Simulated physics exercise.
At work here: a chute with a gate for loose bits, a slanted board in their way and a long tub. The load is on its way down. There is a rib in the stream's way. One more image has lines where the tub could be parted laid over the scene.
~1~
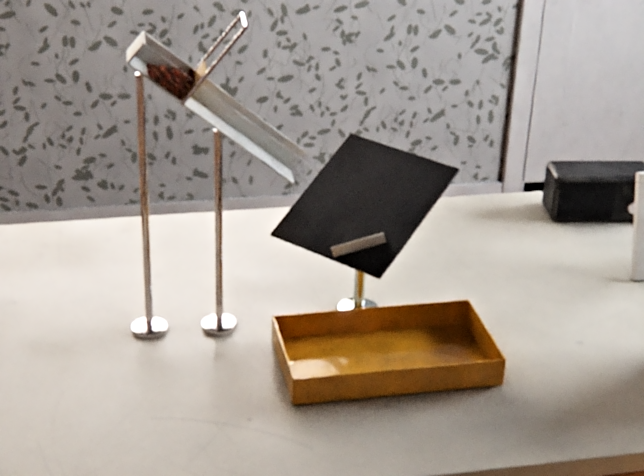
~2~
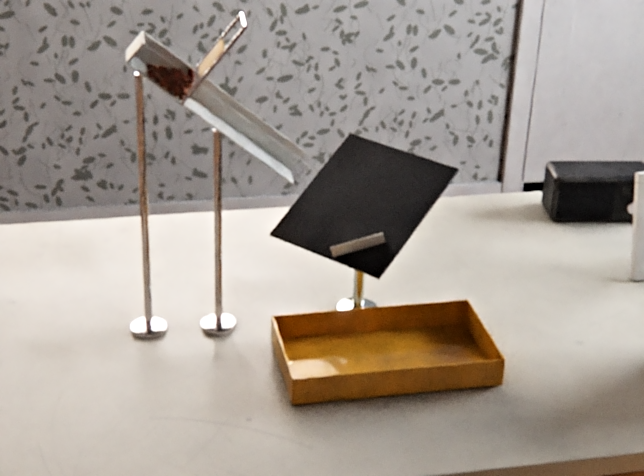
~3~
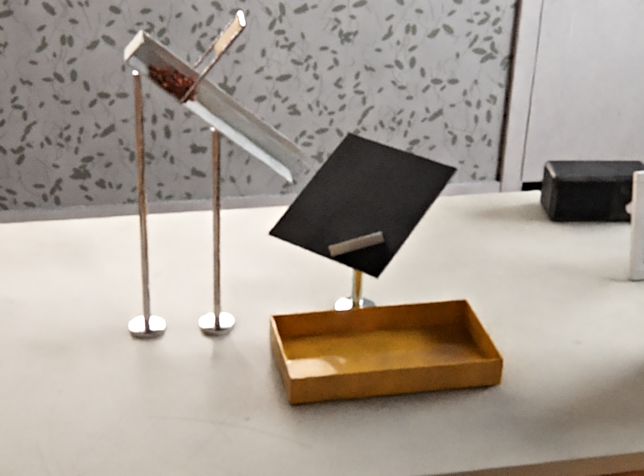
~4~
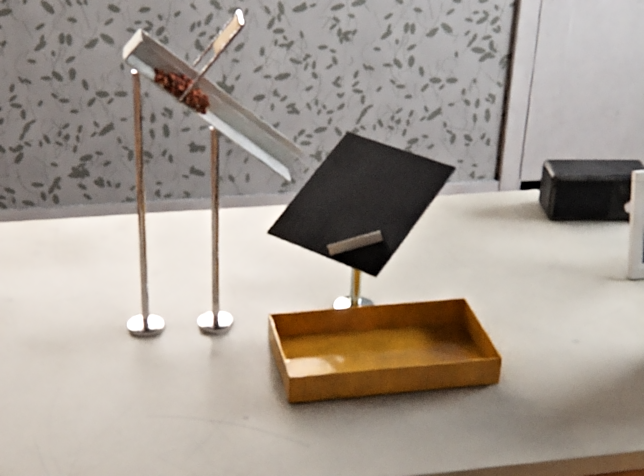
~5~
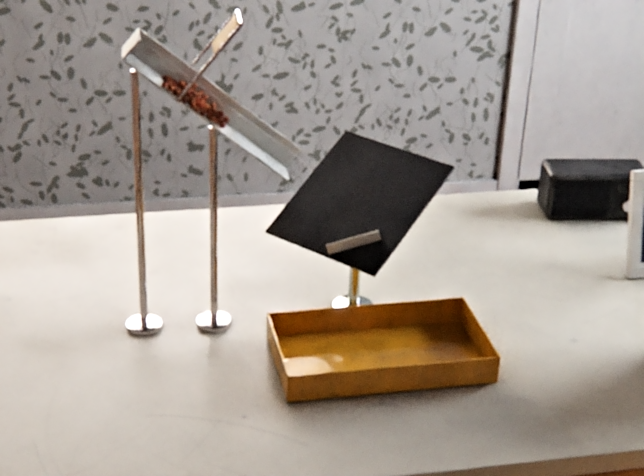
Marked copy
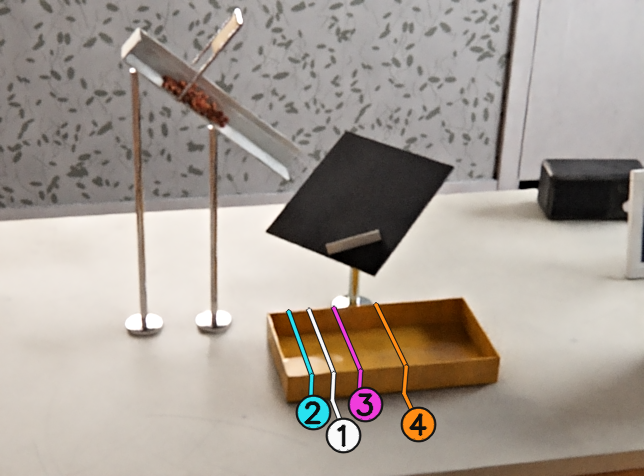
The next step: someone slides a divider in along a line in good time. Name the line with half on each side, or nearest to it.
2 works best here.
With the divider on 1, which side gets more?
More lands on the left.
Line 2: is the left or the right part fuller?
Right.
On the marked copy, line 1 crosses the front rim at (333, 372); line 2 crosses the front rim at (311, 374); line 3 crosses the front rim at (360, 370); line 4 crosses the front rim at (405, 365).
If 1 is chosen, of what is caught, nearly all on the left of the divider, a small part on the right.
If 2 is chosen, of what is caught, about a third on the left of the divider, about two thirds on the right.
If 3 is chosen, of what is caught, nearly all on the left of the divider, a stray few on the right.
If 4 is chosen, of what is caught, nearly all on the left of the divider, a stray few on the right.
